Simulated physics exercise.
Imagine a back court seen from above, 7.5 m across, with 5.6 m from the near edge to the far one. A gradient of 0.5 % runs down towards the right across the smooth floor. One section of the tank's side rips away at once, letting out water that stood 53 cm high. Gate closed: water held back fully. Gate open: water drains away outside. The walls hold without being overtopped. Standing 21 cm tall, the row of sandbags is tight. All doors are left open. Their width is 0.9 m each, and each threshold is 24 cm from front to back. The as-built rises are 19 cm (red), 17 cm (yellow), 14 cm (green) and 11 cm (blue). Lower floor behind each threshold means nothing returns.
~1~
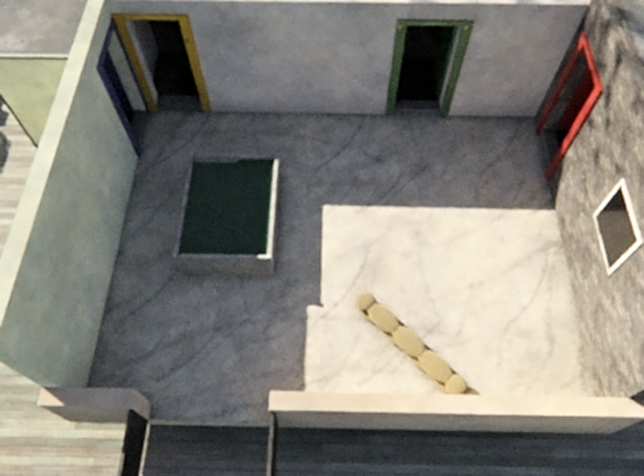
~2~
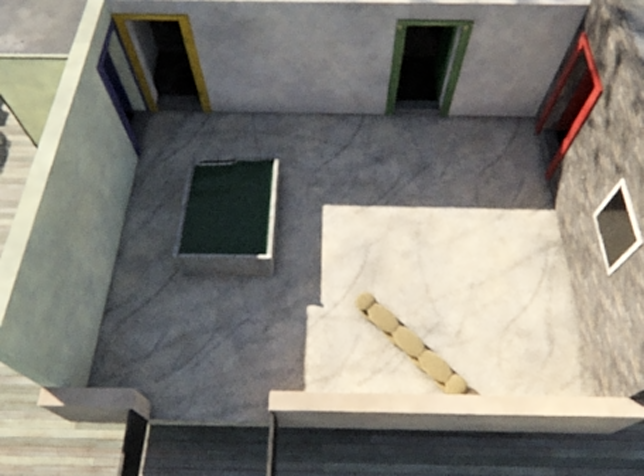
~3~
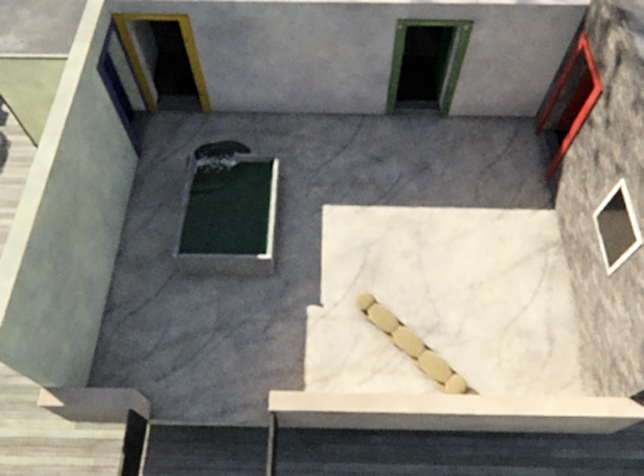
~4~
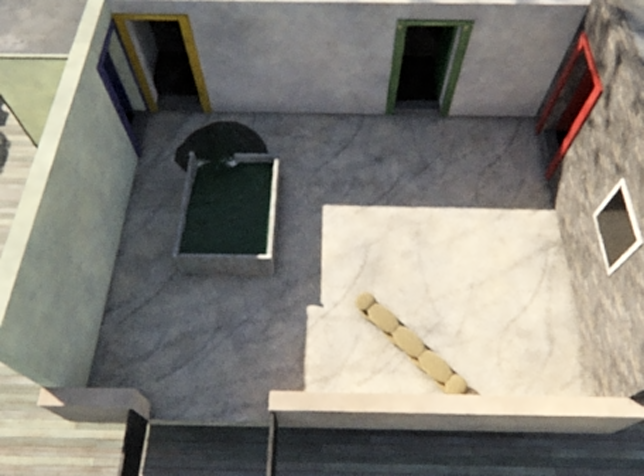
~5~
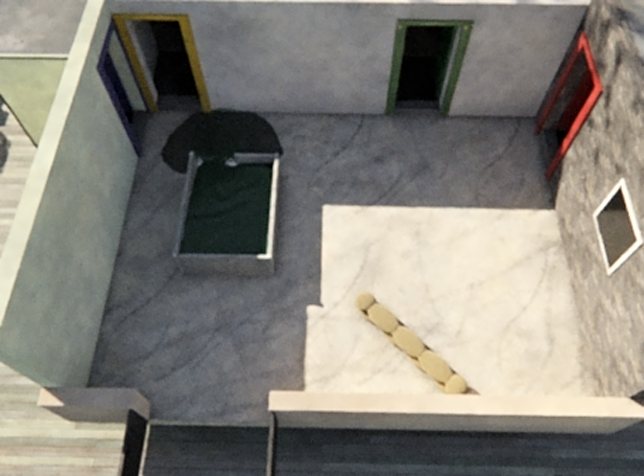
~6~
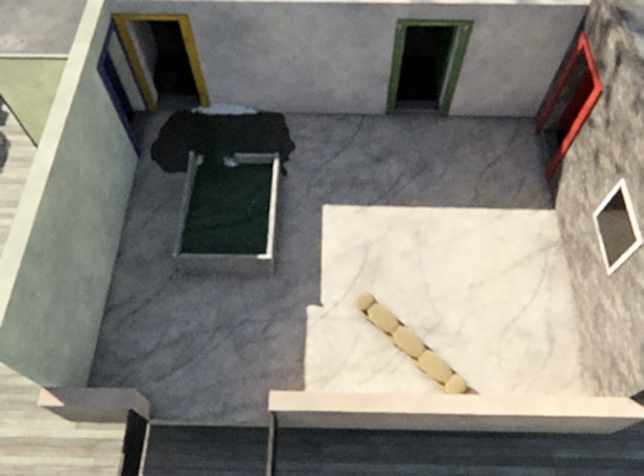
The video shows a walled court with coloured doorways and a rectangular tank of dark green water; water pours out at the tank's far side and spreads across the floor in a widening dark patch, reaching toward the back wall.
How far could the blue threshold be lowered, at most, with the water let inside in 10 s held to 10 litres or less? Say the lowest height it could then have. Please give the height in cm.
It could then stand at about 23 cm.
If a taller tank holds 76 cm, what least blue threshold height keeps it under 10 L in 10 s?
I'd go with near 32 cm then.
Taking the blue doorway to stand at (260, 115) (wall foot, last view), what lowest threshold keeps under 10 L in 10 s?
It needs about 22 cm.
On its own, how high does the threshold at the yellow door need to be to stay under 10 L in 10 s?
At yellow, about 21 cm.
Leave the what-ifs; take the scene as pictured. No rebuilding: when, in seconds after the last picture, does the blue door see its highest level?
Approximately 1.8 s.
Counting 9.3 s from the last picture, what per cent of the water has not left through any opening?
Share still there: Approx. 86 percent.
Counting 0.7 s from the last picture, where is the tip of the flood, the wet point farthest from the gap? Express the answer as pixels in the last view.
The farthest wet point sits near (334, 113).
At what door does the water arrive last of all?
I'd say the red door.
Then, 0.7 s after the last picture water covers 10 % of the floor, deepest (38 cm) near (150, 110); 16 cm at the blue door, 1 litre in over its 11 cm threshold.
Then, 2.3 s after the last picture water covers 30 % of the floor, deepest (22 cm) near (150, 110); 19 cm at the blue door, 67 litres in over its 11 cm threshold.
Then, 9.3 s after the last picture water covers 70 % of the floor, deepest (8 cm) near (200, 140); 6 cm at the blue door, 114 litres in over its 11 cm threshold.
At the blue door as built, the water peaked near 20 cm, 1.7 s after the last picture.
Run again over the same 10 s with other heights there, 23 litres in over 19.5 cm, 3 litres over 27 cm. The limit of 10 litres is kept from about 23 cm up.
